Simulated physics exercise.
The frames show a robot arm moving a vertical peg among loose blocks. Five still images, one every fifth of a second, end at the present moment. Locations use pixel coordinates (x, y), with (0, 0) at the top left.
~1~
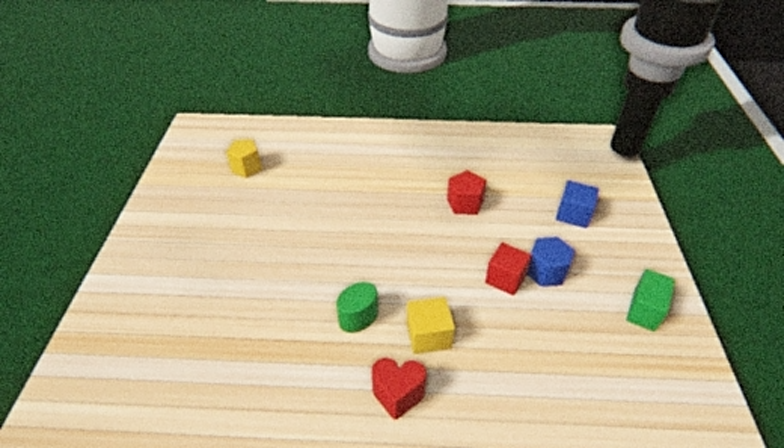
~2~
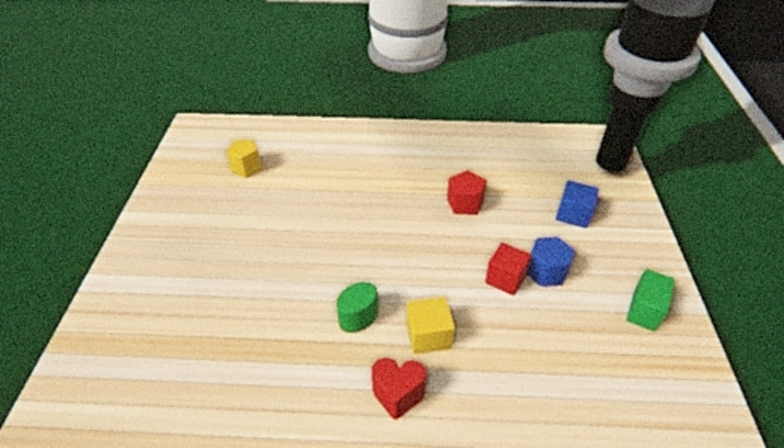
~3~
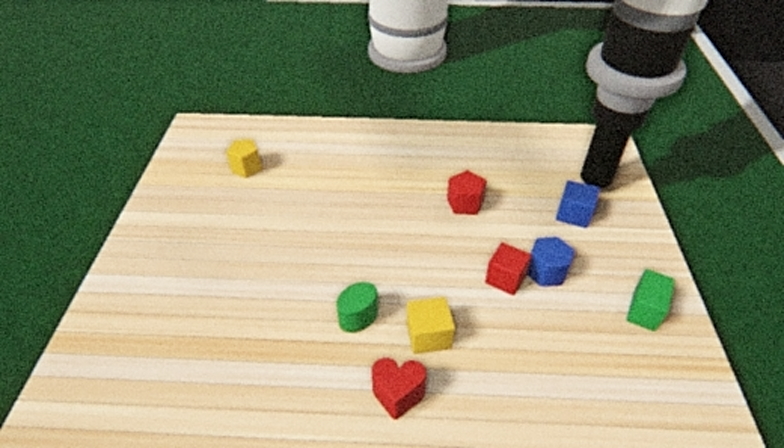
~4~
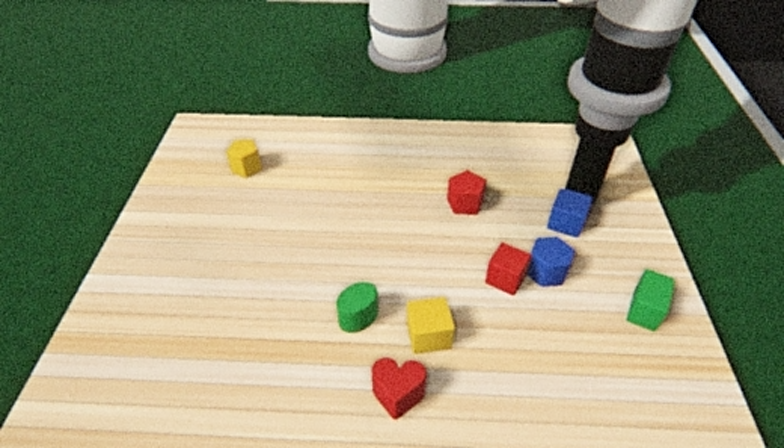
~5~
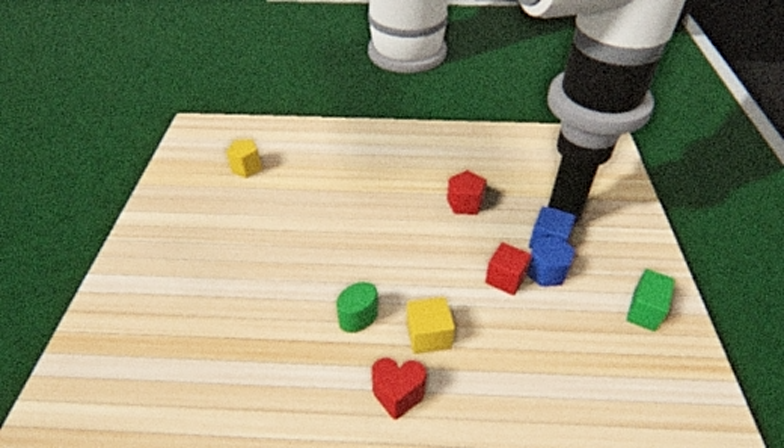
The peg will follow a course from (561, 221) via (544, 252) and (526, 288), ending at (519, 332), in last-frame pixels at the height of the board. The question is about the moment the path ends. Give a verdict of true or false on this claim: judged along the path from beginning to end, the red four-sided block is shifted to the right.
That statement is accurate.
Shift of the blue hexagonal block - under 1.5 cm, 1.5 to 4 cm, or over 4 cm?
Movement: Over 4 cm.
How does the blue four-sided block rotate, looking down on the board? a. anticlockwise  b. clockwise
(a)
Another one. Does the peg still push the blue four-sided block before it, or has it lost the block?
I think the peg keeps pushing the blue four-sided block along right to the end.
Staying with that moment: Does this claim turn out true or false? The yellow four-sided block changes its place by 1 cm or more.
It is false.
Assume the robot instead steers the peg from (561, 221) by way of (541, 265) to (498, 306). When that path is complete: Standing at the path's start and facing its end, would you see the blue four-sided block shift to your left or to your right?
Side: Left.
On the path given first. One third of the way, peg at (546, 244); red four-sided block at (503, 262), turned 30° clockwise; blue hexagonal block at (548, 289); blue four-sided block at (544, 258), turned 20° anticlockwise.
Two thirds of the way, peg at (528, 279); red four-sided block at (493, 266), turned 70° clockwise; blue hexagonal block at (545, 334); blue four-sided block at (533, 298), turned 30° anticlockwise.
At the end, peg at (522, 323); yellow four-sided block not moved; red four-sided block at (491, 267), turned 75° clockwise; blue hexagonal block at (550, 389); blue four-sided block at (530, 349), turned 40° anticlockwise.
